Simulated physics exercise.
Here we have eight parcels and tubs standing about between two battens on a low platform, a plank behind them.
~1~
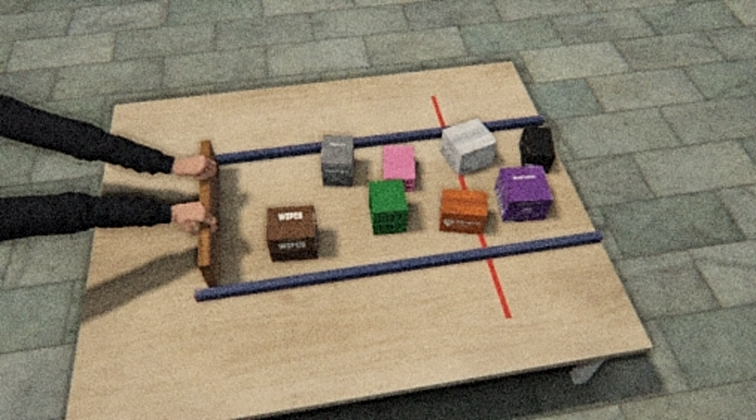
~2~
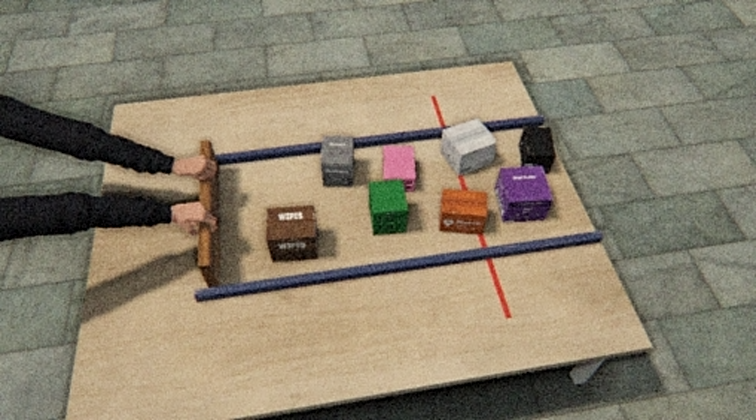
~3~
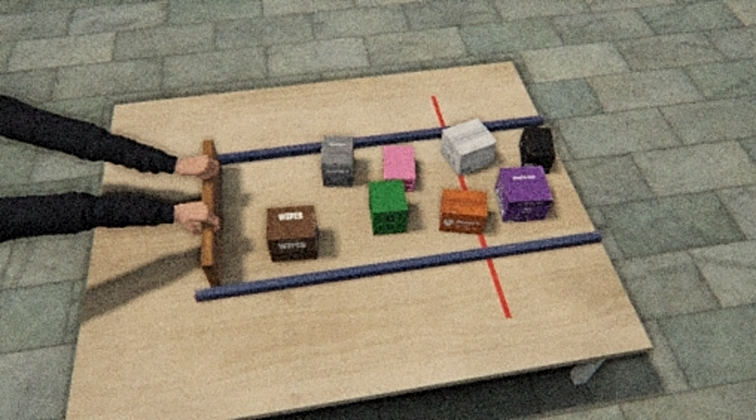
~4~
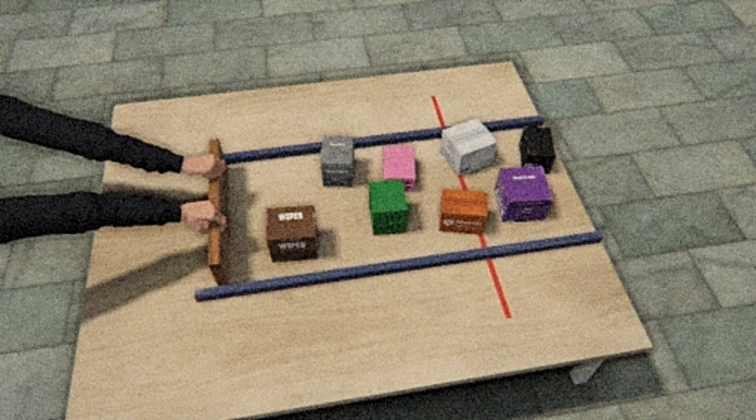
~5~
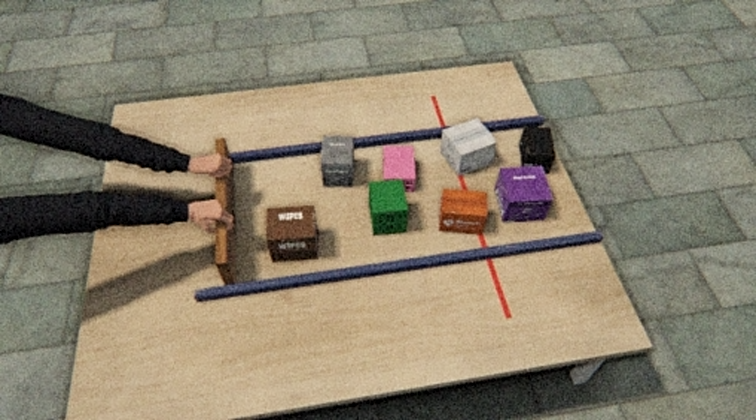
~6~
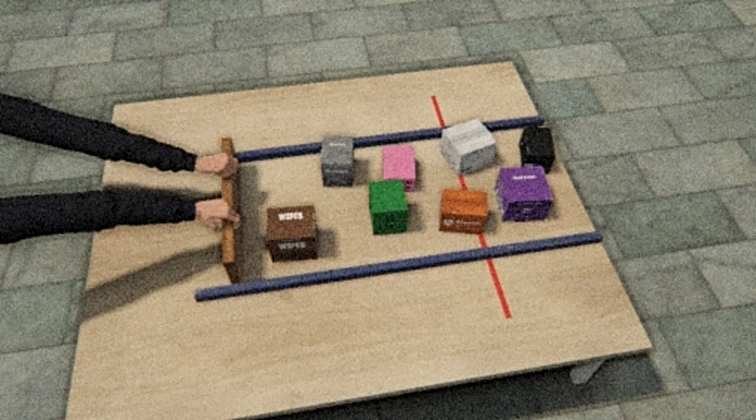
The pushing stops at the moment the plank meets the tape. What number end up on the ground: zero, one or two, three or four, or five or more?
The push is going to send one or two over the edge.
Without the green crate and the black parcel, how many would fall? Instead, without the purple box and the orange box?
Counts - first: 0; second: 1.
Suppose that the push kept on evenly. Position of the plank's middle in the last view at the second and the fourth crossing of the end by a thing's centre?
Near (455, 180) and (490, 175).
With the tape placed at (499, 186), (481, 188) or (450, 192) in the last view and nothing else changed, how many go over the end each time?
Down on the ground: 4, 3 and 1.
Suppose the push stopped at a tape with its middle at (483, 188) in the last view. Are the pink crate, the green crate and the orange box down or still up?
Short version: The pink crate sits tight, the green crate sits tight, the orange box heads down.
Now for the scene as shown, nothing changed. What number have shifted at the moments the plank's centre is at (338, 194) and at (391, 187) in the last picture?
First 3, after that 6.
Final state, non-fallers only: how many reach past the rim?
That'd be 1.
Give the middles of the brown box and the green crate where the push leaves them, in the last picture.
Brown box at (499, 205), green crate at (531, 188).
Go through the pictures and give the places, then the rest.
In the first frame, black parcel (537, 150); purple box (523, 194); white parcel (468, 147); plank (210, 211); tape (465, 190).
In the second frame, purple box (522, 194); orange box (463, 212).
In the third frame, white parcel (468, 147); plank (212, 211).
In the fourth frame, black parcel (537, 150); grey box (338, 162).
In the fifth frame, purple box (522, 194); pink crate (399, 169).
In the sixth frame, black parcel (537, 150); purple box (522, 194); white parcel (468, 147); plank (232, 208); tape (465, 190).
Soon after, none off yet; black parcel at rest near (537, 150); purple box at rest near (522, 194); white parcel at rest near (468, 147).
In the end, the number that fall off is one or two; gone, purple box and black parcel.
